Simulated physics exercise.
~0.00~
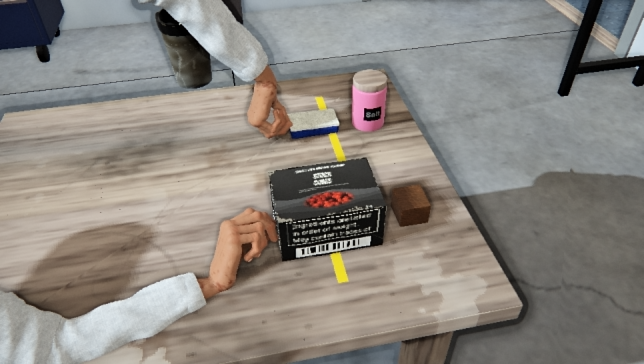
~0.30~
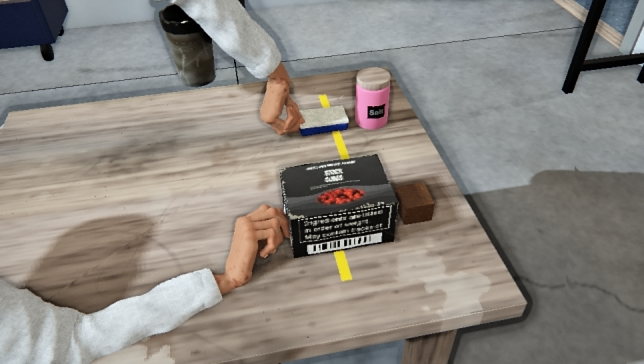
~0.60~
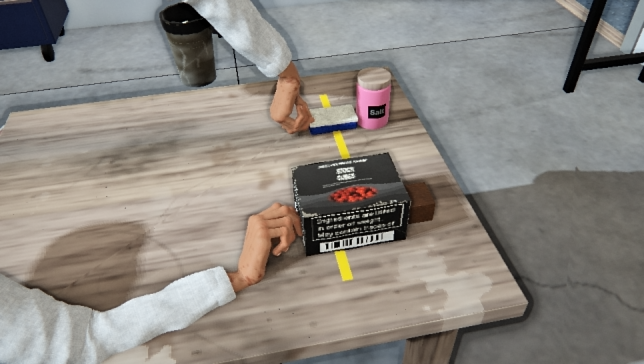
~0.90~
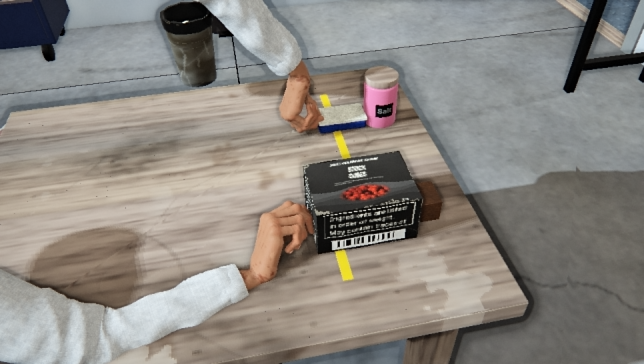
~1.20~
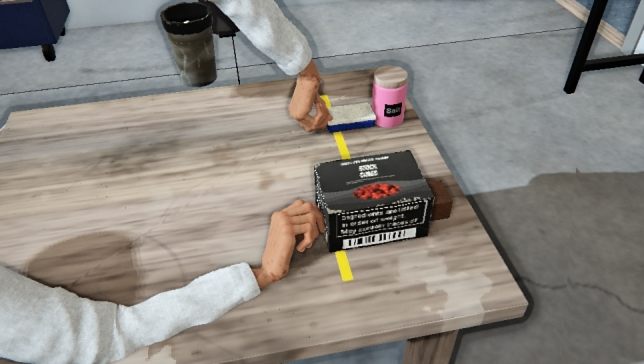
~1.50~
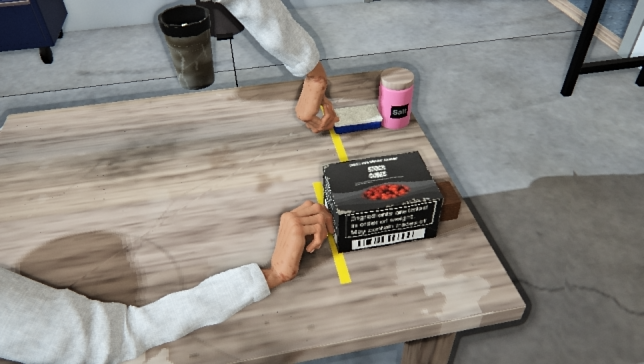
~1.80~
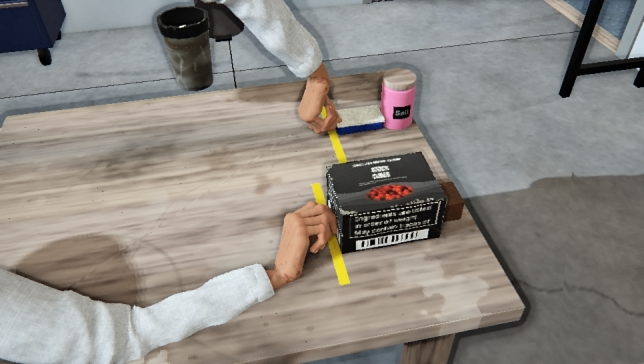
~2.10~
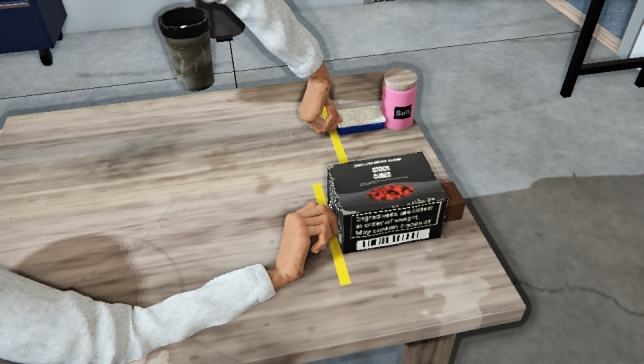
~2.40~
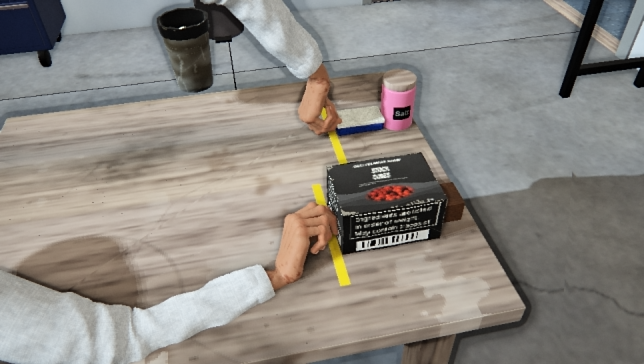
At first, two hands rest on a wooden table, one behind a black box and the other behind a blue sponge, with a brown block and a pink jar just to the right of them. Both hands push slowly rightward, sliding the box and sponge across strips of yellow tape. Soon the block and the jar also shift right, ahead of the box and sponge, toward the table's end. The hands then stop at the tape and stay there. The brown block ends on the table near its edge, and the pink jar stands upright on the table beside the sponge.
